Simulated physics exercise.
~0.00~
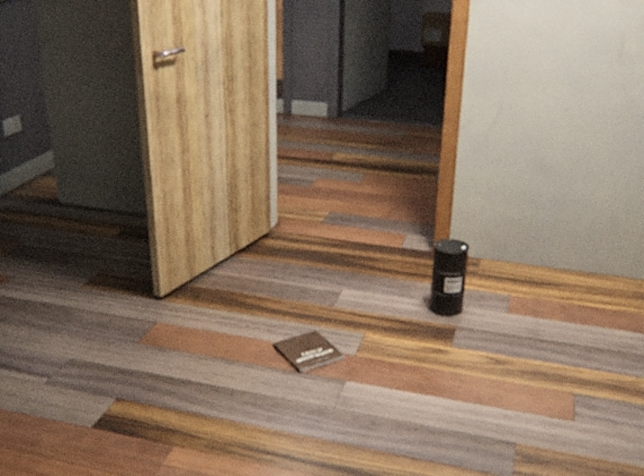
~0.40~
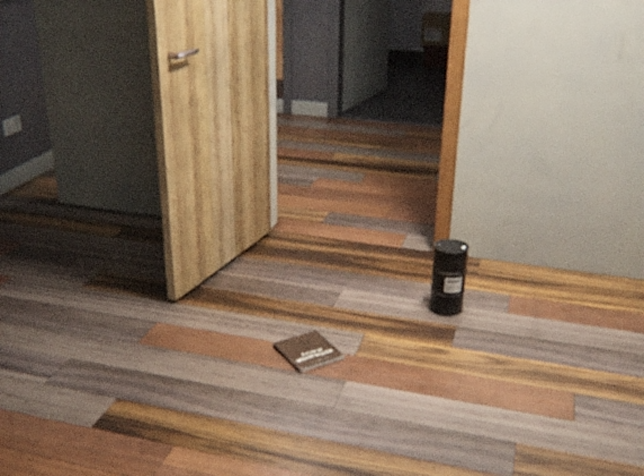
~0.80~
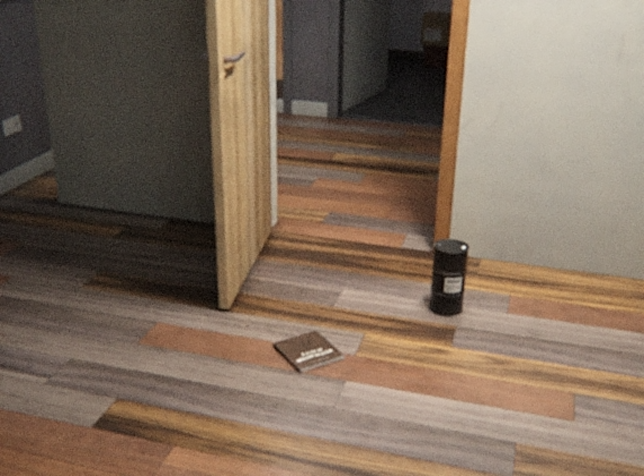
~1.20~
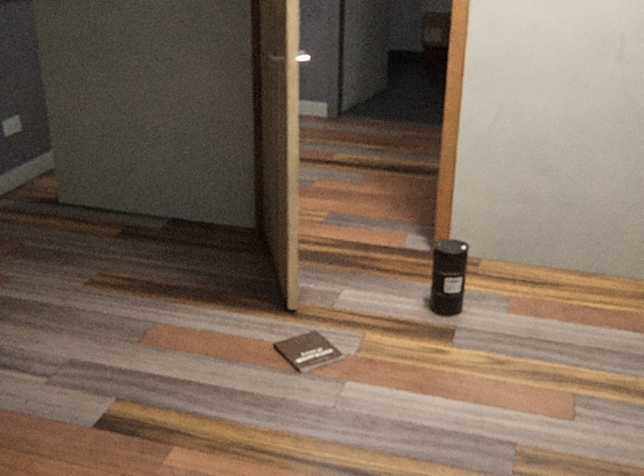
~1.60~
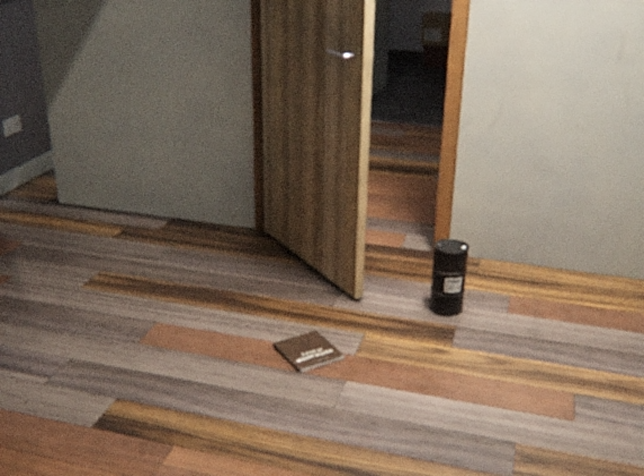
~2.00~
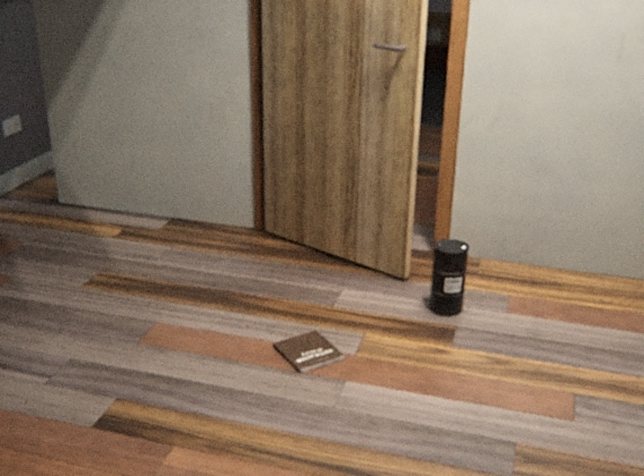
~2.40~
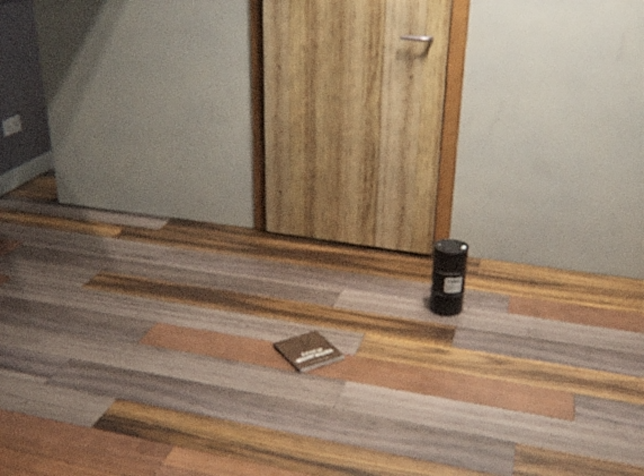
A pale wooden door with a metal handle stands wide open on the left of a doorway with an orange-brown frame, seen from slightly above by a still camera. On the floor of mixed grey, orange and brown planks, a small brown book lies near the middle, and a black canister stands to its right, close to the doorway. With nobody in view, the door swings steadily to the right, turning edge-on and then showing its other face as it narrows the view of the dim space beyond. It passes behind the book and canister, touching neither, and ends shut in its frame.
